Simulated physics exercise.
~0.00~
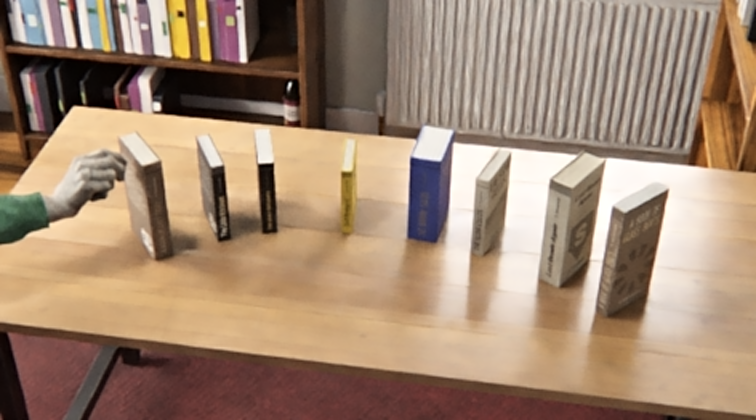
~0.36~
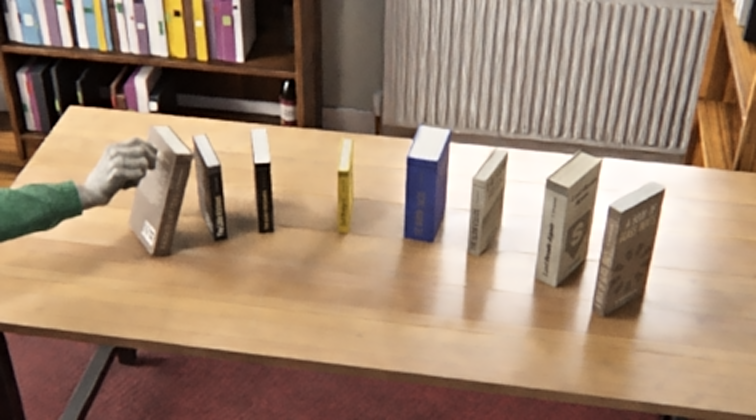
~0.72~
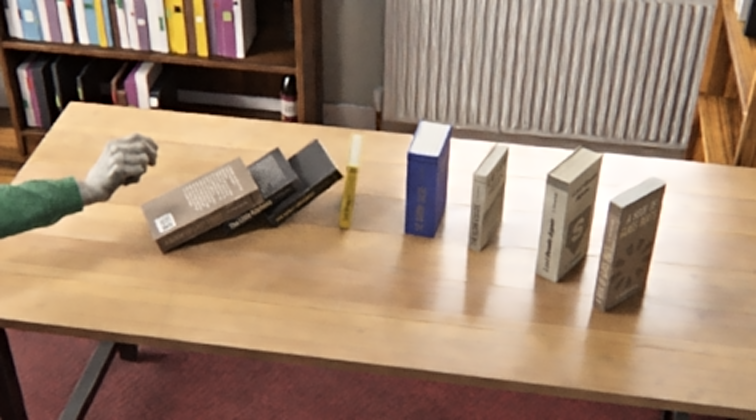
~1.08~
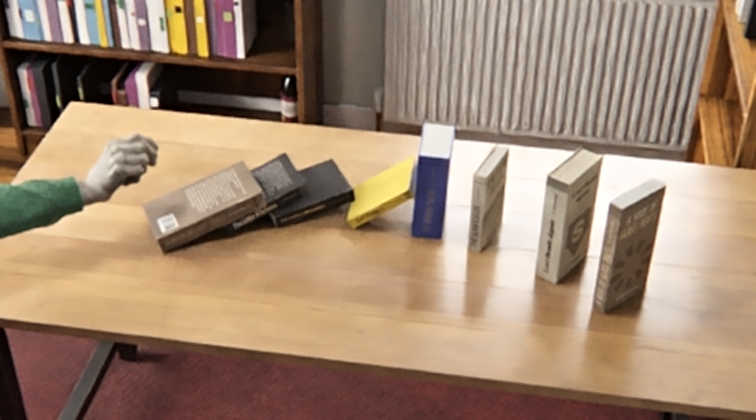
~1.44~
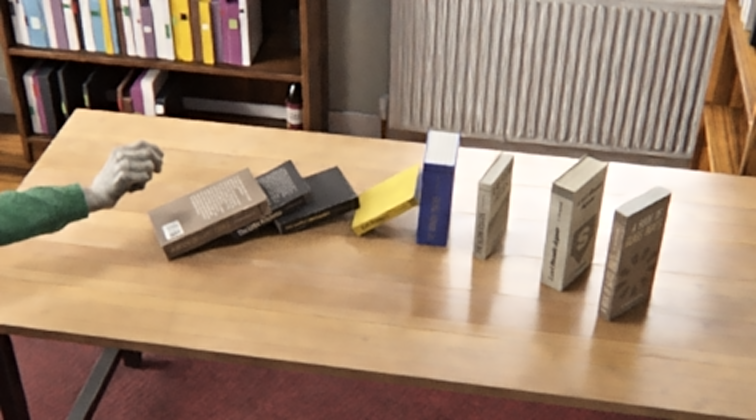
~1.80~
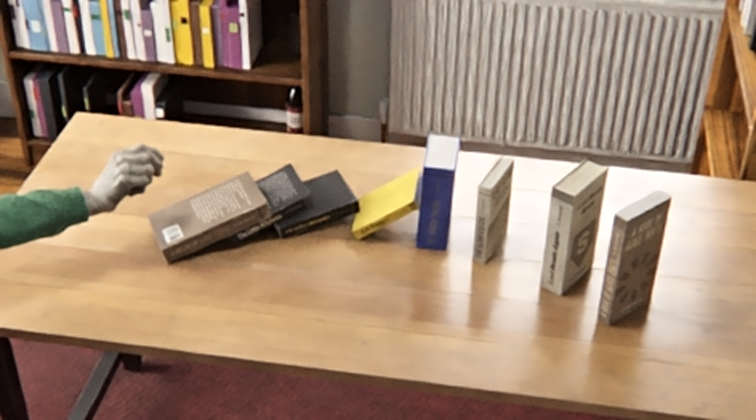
A gray hand in a green sleeve reaches in from the left over a wooden table, seen from slightly above by a gently swaying camera, with bookshelves and a radiator behind. Eight hardback books stand upright in a curving row, a brown one nearest the hand, then two black, a yellow, a thick blue and three grayish ones. The hand tips the brown book rightward, and it topples the two black books. The last black book knocks the thin yellow one over against the blue book. The blue book stays upright, and the three beyond it remain standing.
